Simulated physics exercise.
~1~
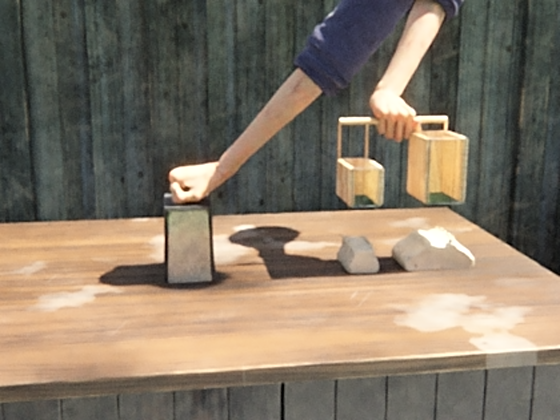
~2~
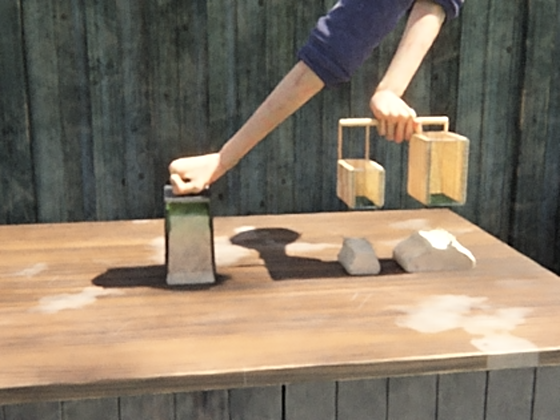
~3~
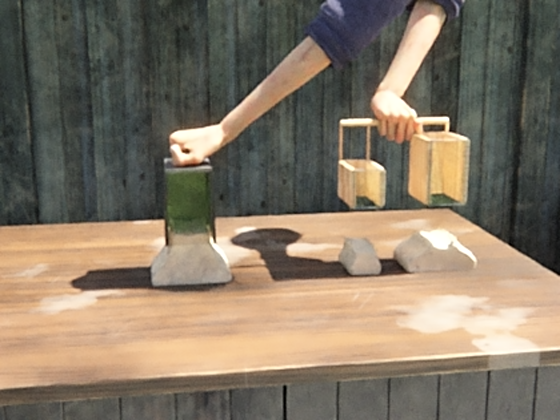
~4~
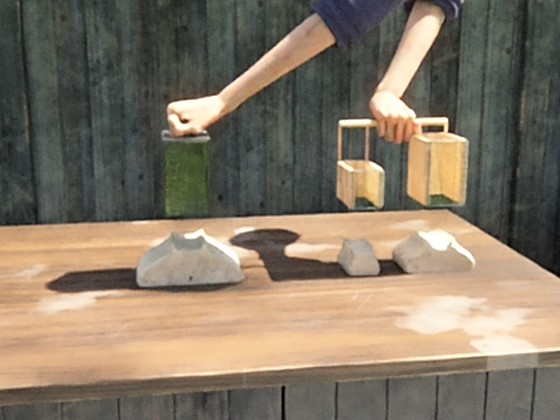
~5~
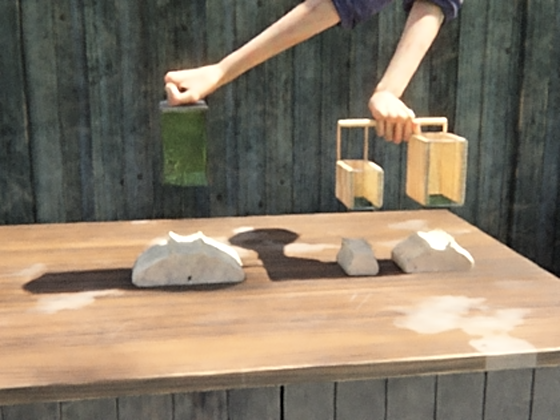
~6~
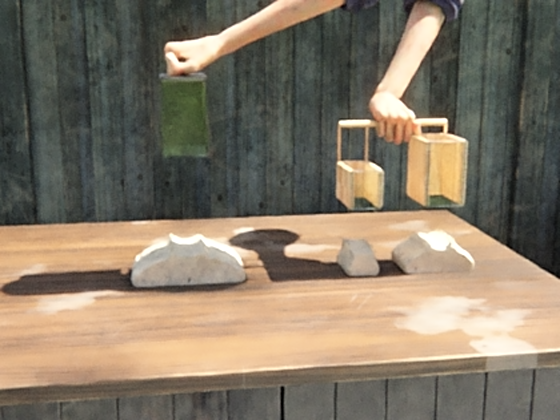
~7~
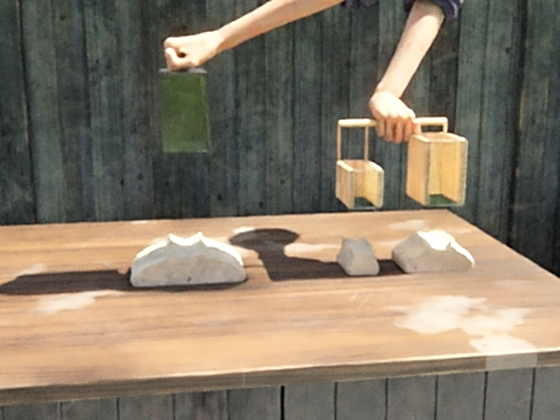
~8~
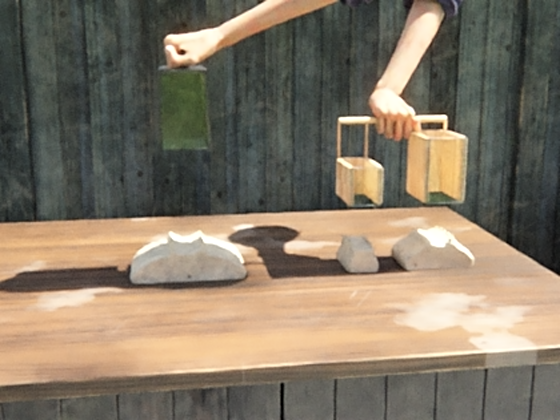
On a wooden table by a dark plank wall, one hand lifted a tall green tin off some thick grey porridge, which slumped into a low, wide mound, while the other hand held two joined wooden boxes above two smaller lumps.
